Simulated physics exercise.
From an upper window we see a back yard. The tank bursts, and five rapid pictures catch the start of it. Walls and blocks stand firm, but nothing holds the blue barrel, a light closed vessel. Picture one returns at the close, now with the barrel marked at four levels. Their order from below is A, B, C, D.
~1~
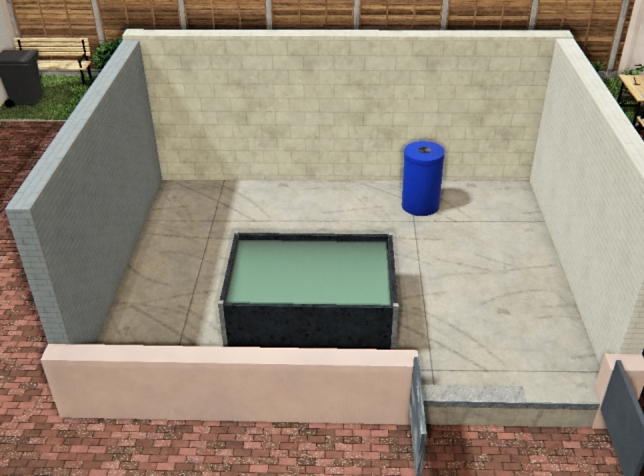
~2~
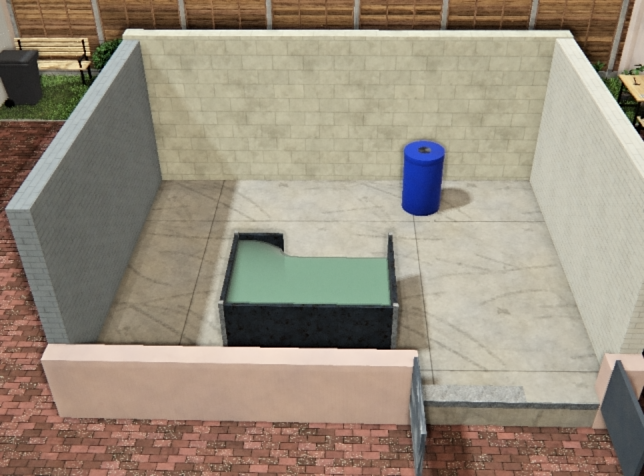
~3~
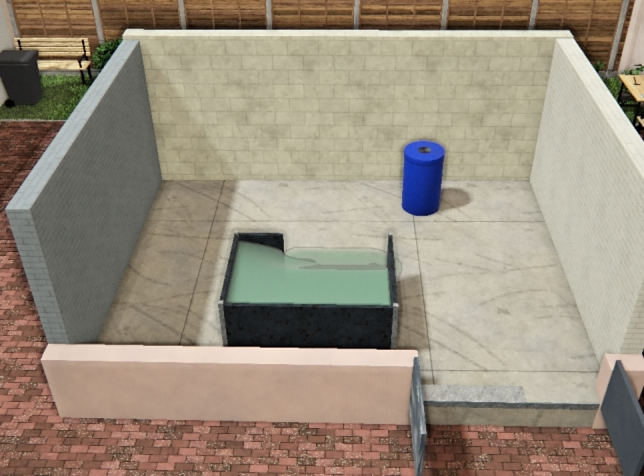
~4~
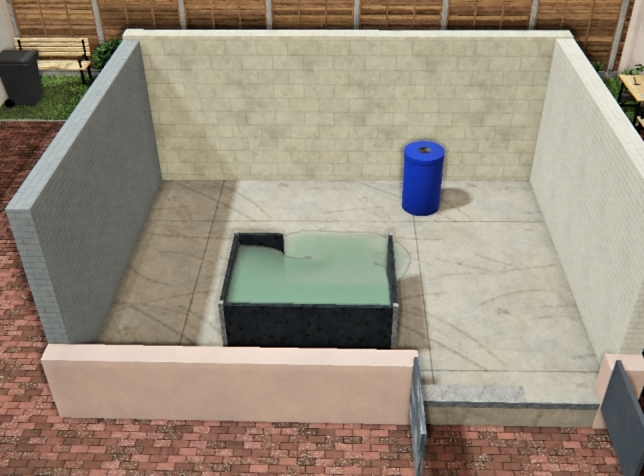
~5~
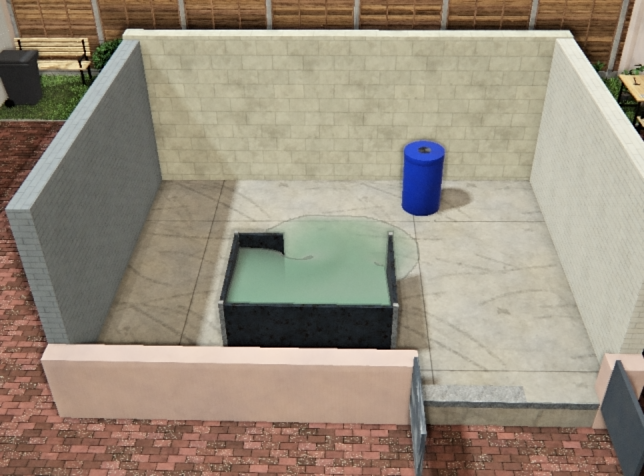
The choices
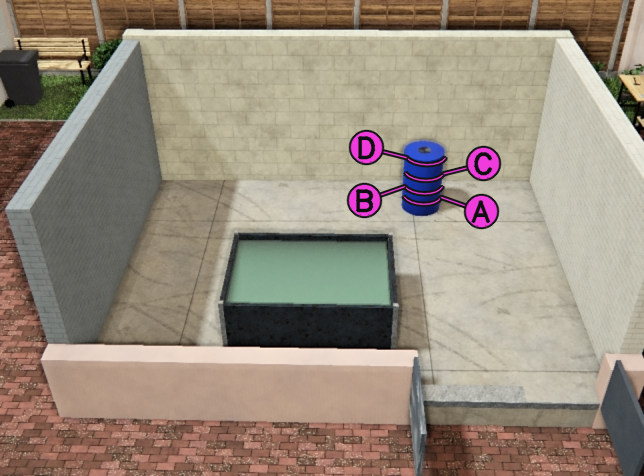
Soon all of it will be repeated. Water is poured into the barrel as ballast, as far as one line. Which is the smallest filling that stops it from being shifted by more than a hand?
I would pick mark B.
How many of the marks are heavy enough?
Three of them.
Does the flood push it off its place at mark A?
Yes.
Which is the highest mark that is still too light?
That would be A.
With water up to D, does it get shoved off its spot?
No, not at all.
On the marked copy, A at (423, 204); B at (424, 193); C at (425, 180); D at (427, 164); from the bottom up A, B, C, D.
For mark A, it is pushed about its own width away.
For mark B, it does not move.
For mark C, it does not move.
For mark D, it does not move.
